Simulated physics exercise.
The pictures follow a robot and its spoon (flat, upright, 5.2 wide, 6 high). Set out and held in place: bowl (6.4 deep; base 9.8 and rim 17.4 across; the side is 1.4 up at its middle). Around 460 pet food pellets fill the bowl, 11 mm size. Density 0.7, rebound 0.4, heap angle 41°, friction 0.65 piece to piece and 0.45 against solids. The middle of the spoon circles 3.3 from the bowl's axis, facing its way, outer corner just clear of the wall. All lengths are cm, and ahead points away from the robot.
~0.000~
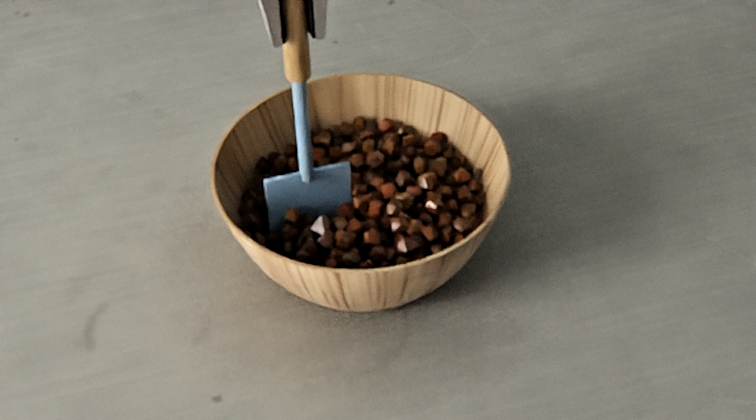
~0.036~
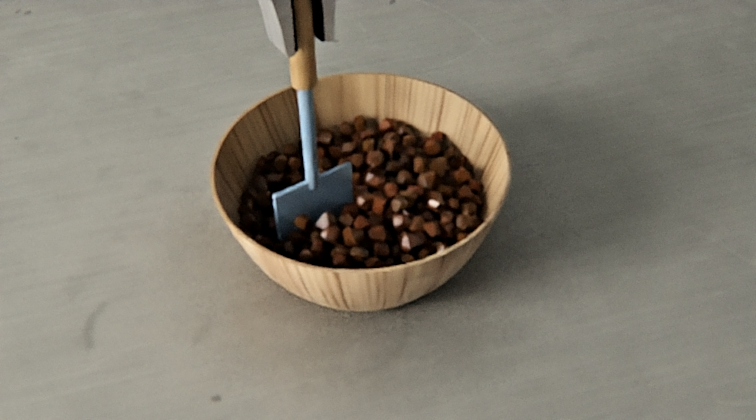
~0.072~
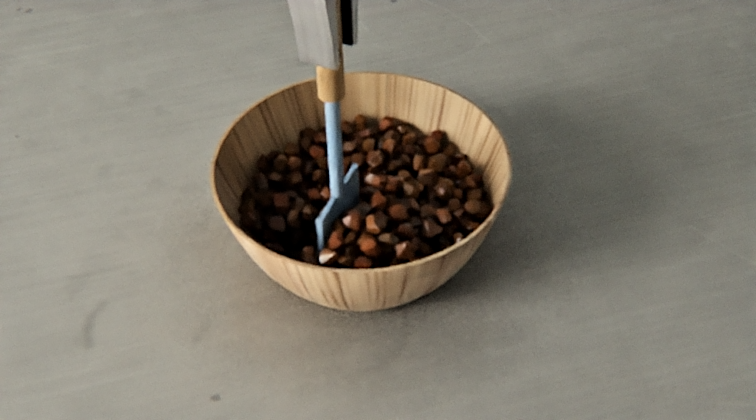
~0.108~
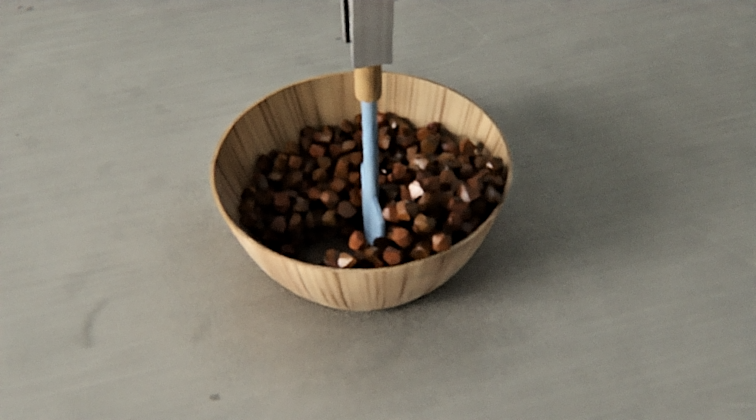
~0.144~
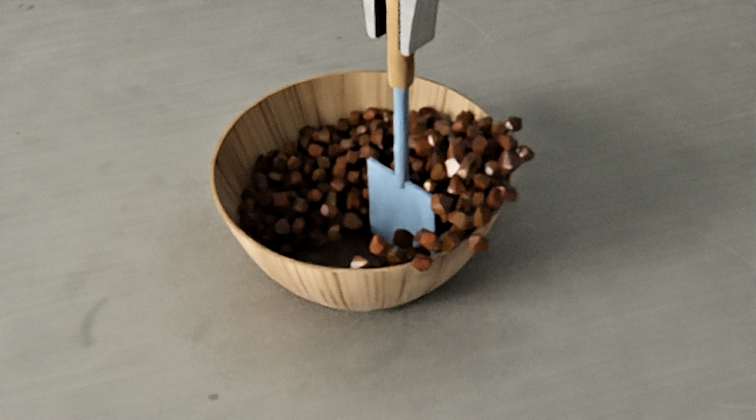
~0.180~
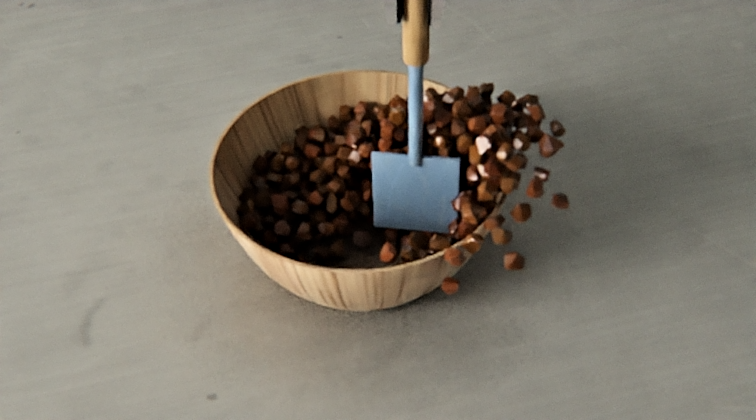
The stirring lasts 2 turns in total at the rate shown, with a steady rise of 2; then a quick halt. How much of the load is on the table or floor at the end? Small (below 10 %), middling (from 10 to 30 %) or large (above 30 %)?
On the table or floor the share is large, above 30 %.
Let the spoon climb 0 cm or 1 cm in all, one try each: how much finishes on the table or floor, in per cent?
Some 55 and 50 per cent.
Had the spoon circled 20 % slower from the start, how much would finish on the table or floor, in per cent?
It would be near 35 per cent.
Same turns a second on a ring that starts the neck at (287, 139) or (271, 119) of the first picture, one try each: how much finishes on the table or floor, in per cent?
Some 50 and 15 per cent.
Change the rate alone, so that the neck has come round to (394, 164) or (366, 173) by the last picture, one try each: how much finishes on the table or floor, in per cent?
About 30 and 20 per cent.
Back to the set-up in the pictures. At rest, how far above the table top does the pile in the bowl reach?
Some 5.5 cm.
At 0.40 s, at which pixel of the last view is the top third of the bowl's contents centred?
At about (292, 222).
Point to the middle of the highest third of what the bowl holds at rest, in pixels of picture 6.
At about (394, 206).
After 0.40 s, 14° round, highest piece 11 above the table; 330 in the bowl, 88 on the table or floor, 47 in flight or on the tool.
After 0.63 s, 231° round, highest piece 9 above the table; 269 in the bowl, 182 on the table or floor, 14 in flight or on the tool.
After 0.94 s, 0° round, highest piece 6 above the table; 263 in the bowl, 202 on the table or floor.
After 1.64 s, 0° round, highest piece 6 above the table; 263 in the bowl, 202 on the table or floor.
In the end, 263 in the bowl, 202 on the table or floor. That is 43 % on the table or floor.
